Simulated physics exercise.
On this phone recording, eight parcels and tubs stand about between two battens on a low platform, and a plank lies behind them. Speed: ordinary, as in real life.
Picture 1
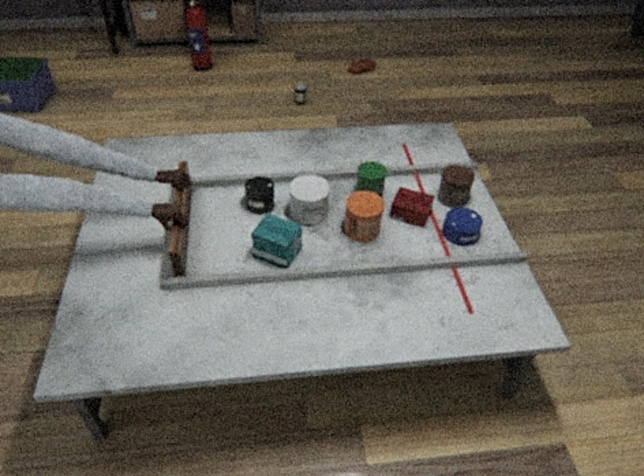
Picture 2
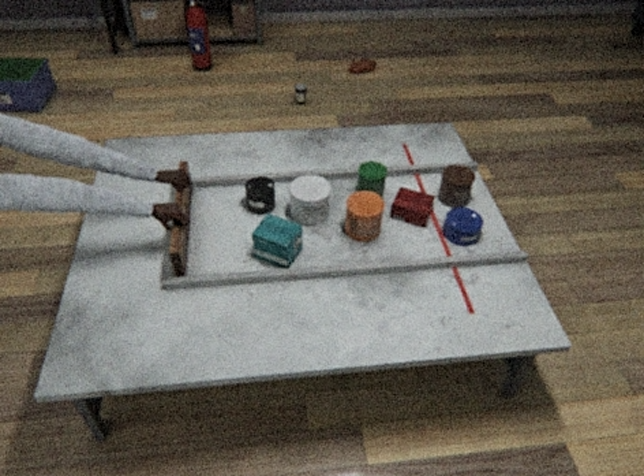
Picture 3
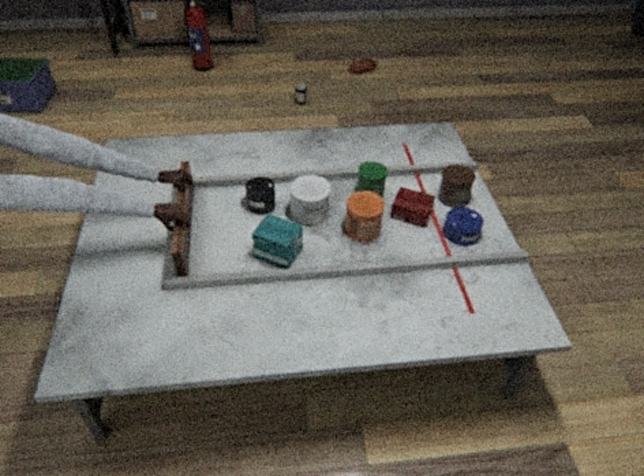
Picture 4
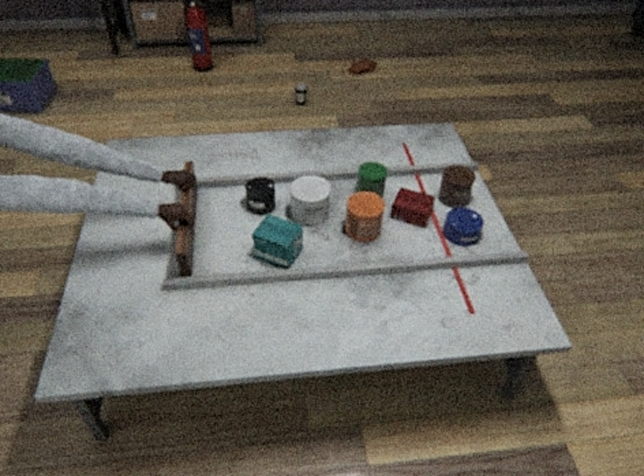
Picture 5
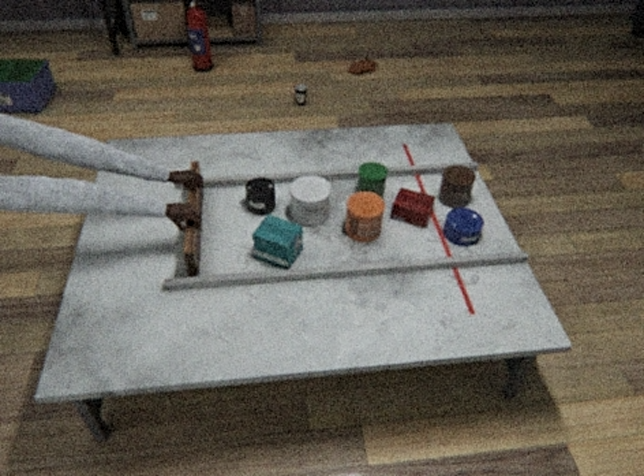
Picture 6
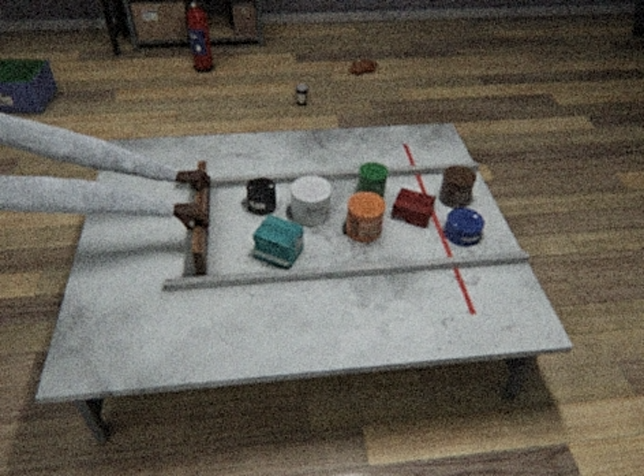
The footage shows eight coloured tubs and boxes standing between two battens on a low grey platform marked with a red line, while two pale arms slide a plank slightly to the right behind them and the objects stay put.
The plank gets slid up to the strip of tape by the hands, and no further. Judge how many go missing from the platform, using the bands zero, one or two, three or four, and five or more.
I expect only one or two to drop off the edge.
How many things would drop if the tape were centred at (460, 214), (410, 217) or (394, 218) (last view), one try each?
Tallies in the order given: 5, 0, 0.
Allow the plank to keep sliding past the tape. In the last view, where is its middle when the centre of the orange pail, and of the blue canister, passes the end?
Near (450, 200), then near (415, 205).
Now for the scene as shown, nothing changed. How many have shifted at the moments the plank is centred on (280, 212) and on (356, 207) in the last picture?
First 3 and then 6.
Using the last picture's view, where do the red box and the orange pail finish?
The first ends close to (490, 201), the second close to (501, 218).
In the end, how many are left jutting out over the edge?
The overhang total is 2.
Early on, none off yet; brown pail at rest near (457, 187); blue canister at rest near (464, 227); red box at rest near (413, 208).
A while later, none off yet; brown pail travelled a little near (468, 182); blue canister travelled about its own width near (492, 227); red box travelled about its own width near (452, 202).
Finally, the number that fall off is one or two; lost, blue canister and brown pail.
